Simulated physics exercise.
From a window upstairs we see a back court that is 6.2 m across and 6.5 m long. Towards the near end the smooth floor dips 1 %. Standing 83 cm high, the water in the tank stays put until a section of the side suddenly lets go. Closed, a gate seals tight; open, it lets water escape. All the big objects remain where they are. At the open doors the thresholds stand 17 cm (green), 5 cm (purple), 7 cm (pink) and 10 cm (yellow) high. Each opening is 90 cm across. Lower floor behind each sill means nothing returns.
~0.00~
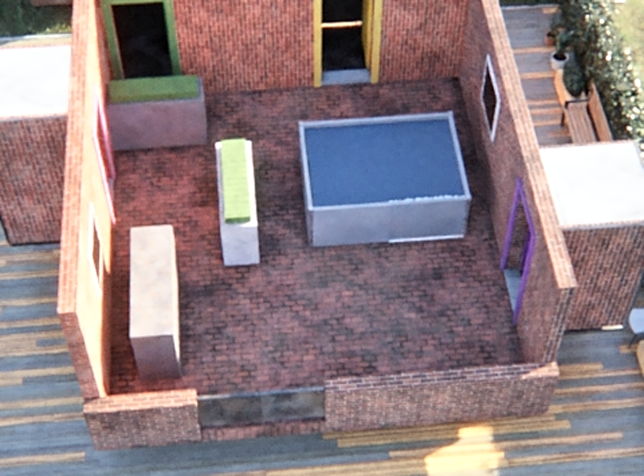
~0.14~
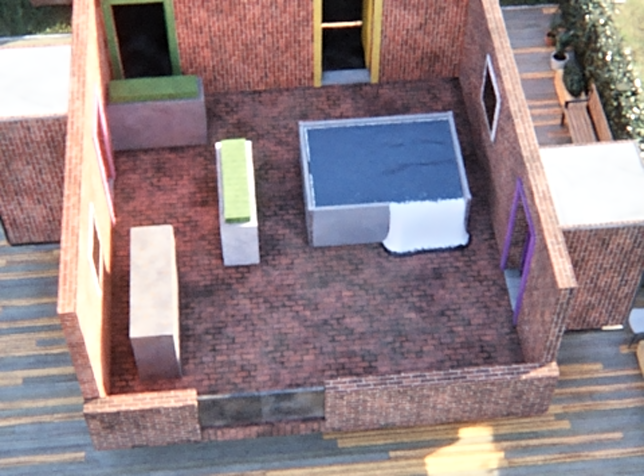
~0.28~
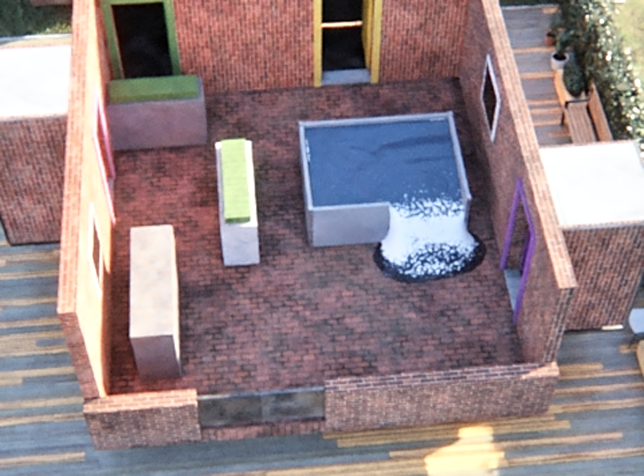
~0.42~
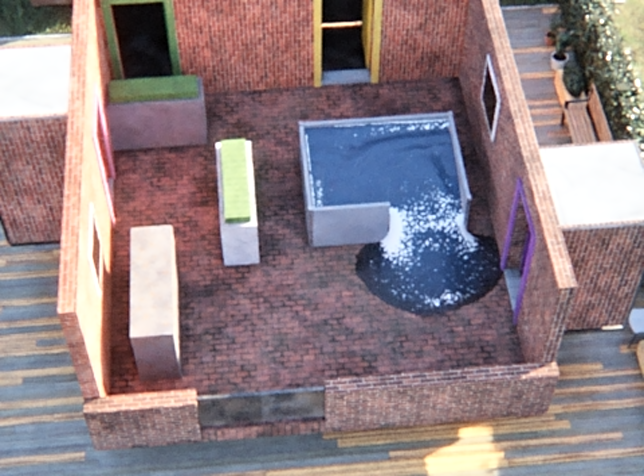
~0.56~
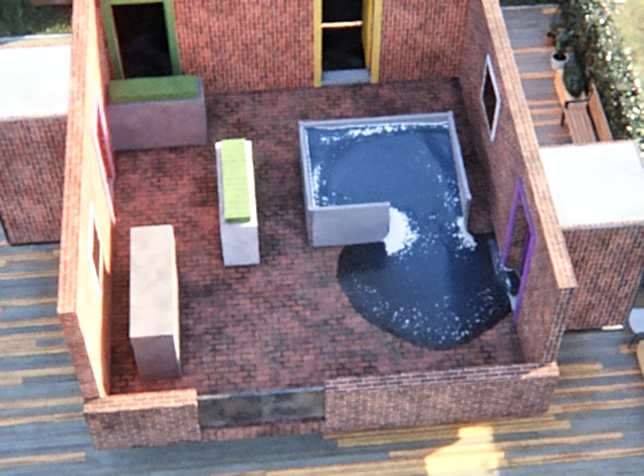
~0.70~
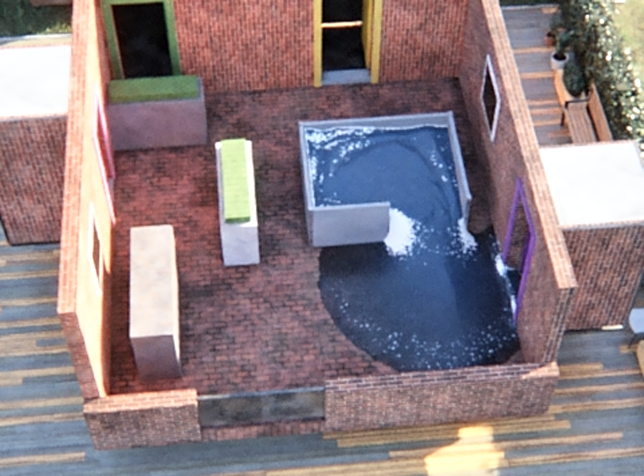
In this clip, water pours through a gap in the front of a grey tank inside a brick-walled court, foaming white, then spreads as a dark, widening pool across the floor to the right wall beside the purple-framed opening.
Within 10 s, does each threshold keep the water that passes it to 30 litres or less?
Green door: Limit not crossed. Purple door: Limit crossed. Pink door: Limit crossed. Yellow door: Limit not crossed.
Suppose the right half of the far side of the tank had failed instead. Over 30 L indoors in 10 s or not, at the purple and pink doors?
Purple door doesn't reach it, pink door surpasses it.
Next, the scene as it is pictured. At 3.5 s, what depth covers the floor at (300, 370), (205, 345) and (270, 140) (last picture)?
15, 14 and 0 cm.
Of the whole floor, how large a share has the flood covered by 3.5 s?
Close to 50 in a hundred.
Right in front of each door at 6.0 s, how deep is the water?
You'd see green at 0 cm, purple at 16 cm, pink at 5 cm and yellow at 0 cm.
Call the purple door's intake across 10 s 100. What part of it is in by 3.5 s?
Some 50 in a hundred.
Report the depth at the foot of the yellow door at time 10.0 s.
Reading: Close to 6.5 cm.
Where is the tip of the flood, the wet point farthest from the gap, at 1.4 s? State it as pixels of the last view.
Near (298, 408).
After 1.4 s water covers 25 % of the floor and is deepest (66 cm) near (528, 379); green door not reached, purple door 23 cm at the sill, 53 L in, pink door not reached, yellow door not reached.
After 2.2 s water covers 30 % of the floor and is deepest (53 cm) near (528, 379); green door not reached, purple door 18 cm at the sill, 148 L in, pink door not reached, yellow door not reached.
After 3.5 s water covers 50 % of the floor and is deepest (38 cm) near (123, 423); green door not reached, purple door 18 cm at the sill, 250 L in, pink door not reached, yellow door not reached.
After 6.0 s water covers 70 % of the floor and is deepest (28 cm) near (110, 424); green door not reached, purple door 16 cm at the sill, 411 L in, pink door 5 cm at the sill, 0 L in, yellow door not reached.
After 10.0 s water covers 95 % of the floor and is deepest (17 cm) near (113, 244); green door not reached, purple door 10 cm at the sill, 510 L in, pink door 14 cm at the sill, 79 L in, yellow door 6 cm at the sill, 0 L in.
